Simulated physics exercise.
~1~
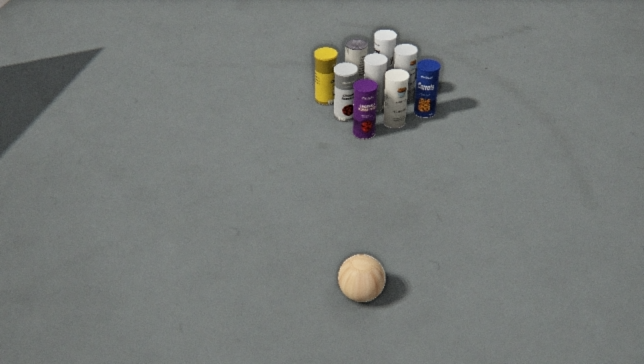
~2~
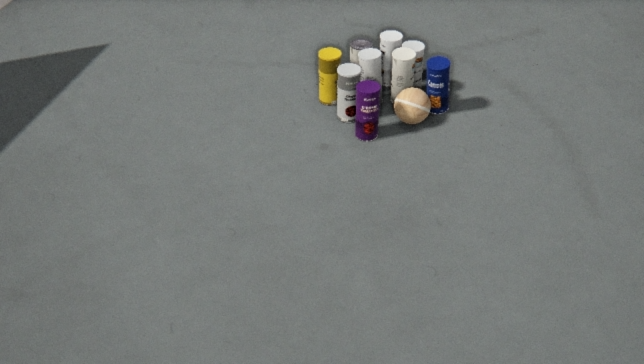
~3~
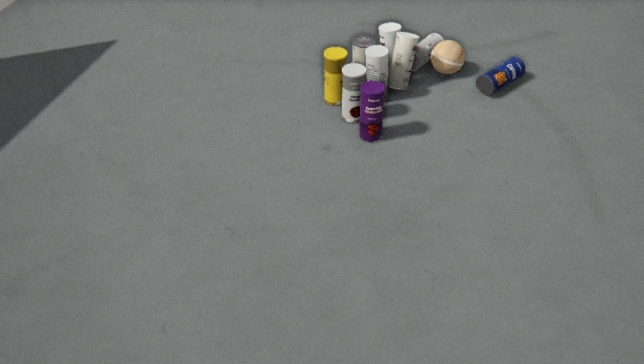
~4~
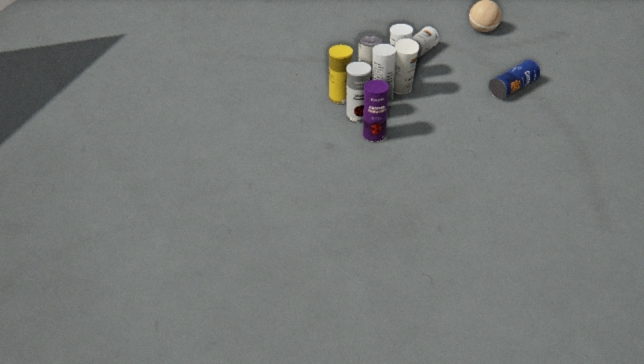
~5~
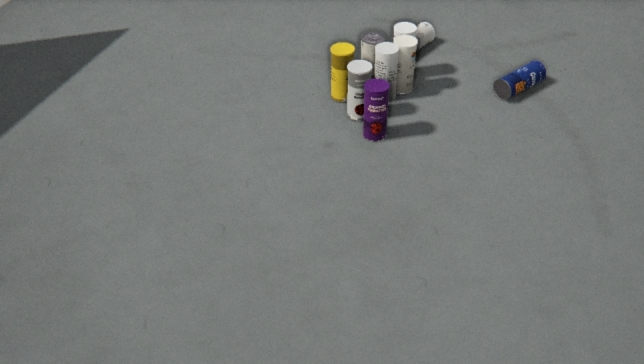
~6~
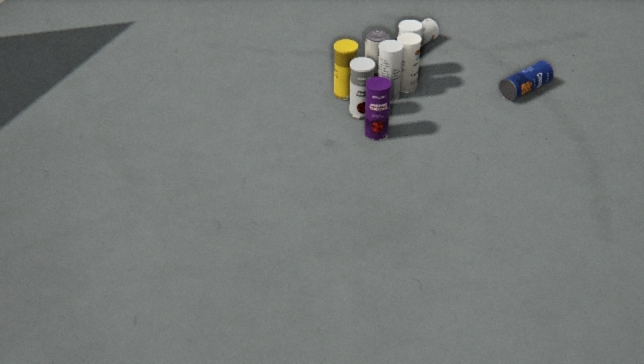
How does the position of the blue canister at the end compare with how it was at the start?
At the start the blue canister stands upright at the right side of the group, and at the end it lies on its side, apart from the others to the right.
To begin with, nine tall canisters stand in a tight group on a grey floor, among them a yellow, a purple and a blue one, while a pale wooden ball lies in front of them. The ball rolls away from the viewer and reaches the right side of the group, beside the blue canister. The blue canister topples and ends up off to the right, and a white one behind also goes over. The ball carries on toward the upper right and leaves the view. At the end, the blue canister lies on its side, while the yellow and purple ones still stand in place.
